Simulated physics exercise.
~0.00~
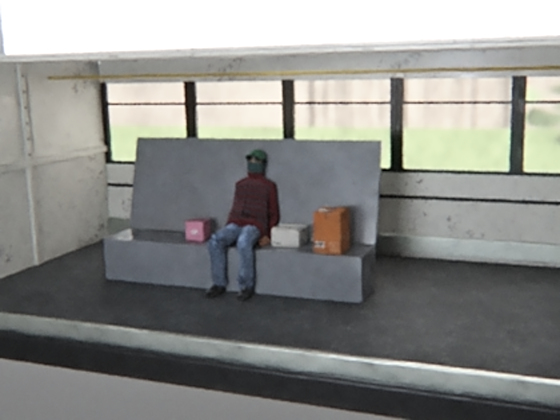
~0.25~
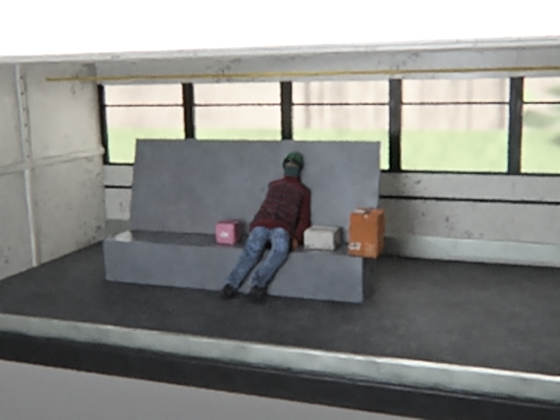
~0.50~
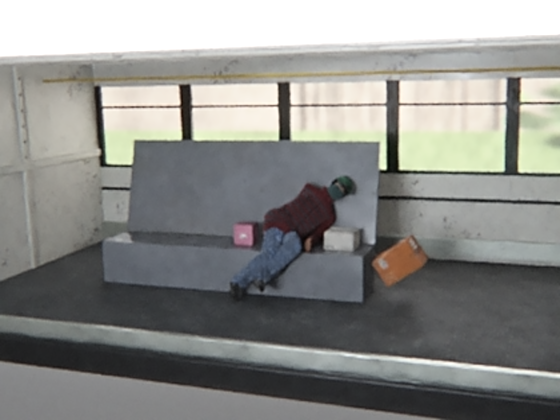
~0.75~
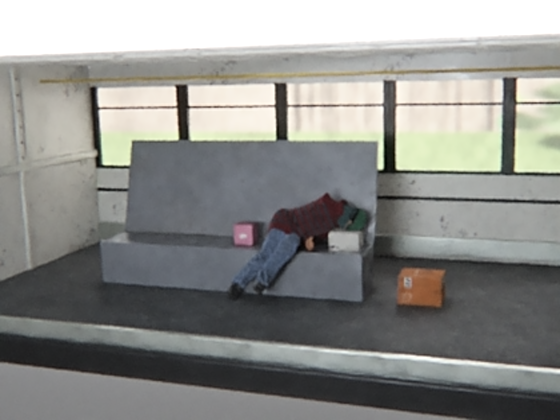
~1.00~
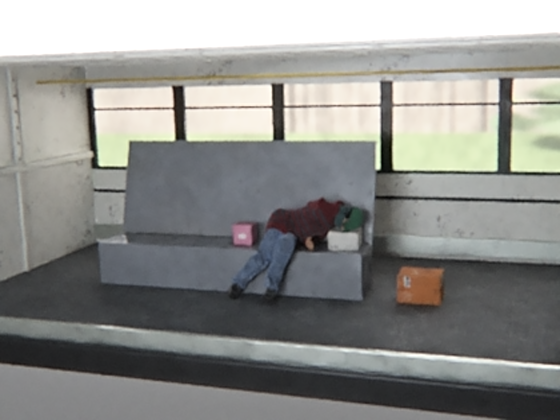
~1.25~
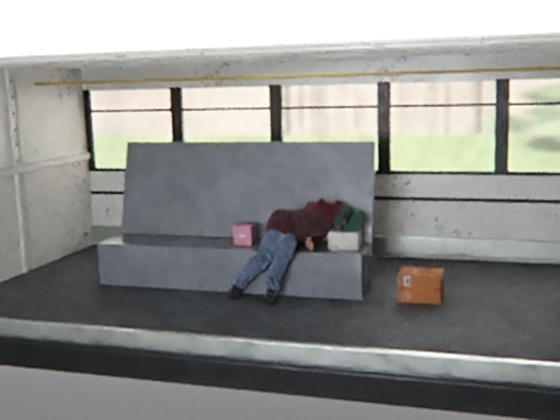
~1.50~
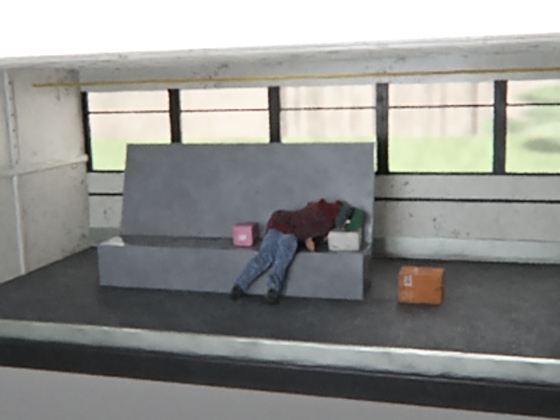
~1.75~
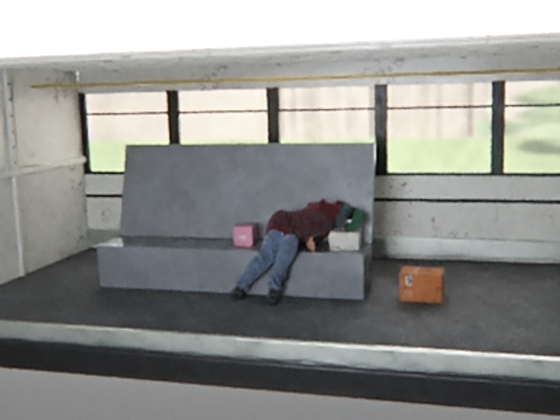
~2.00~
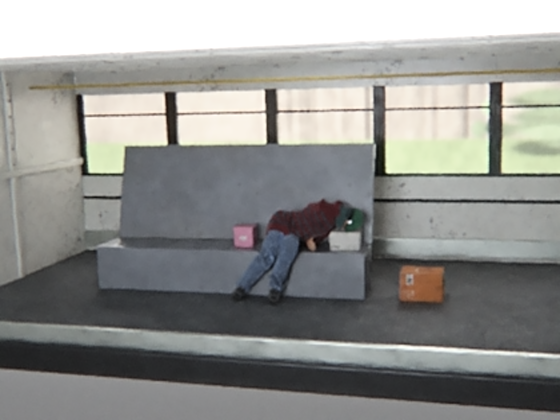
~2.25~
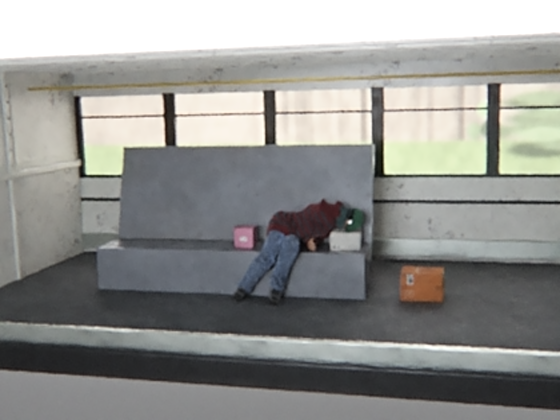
The video shows a person in a cap seated on a grey bench among a pink box, a white box and an orange box; all slide right, the orange box drops to the floor, and the person topples sideways, ending slumped over the white box, which stays on the bench.
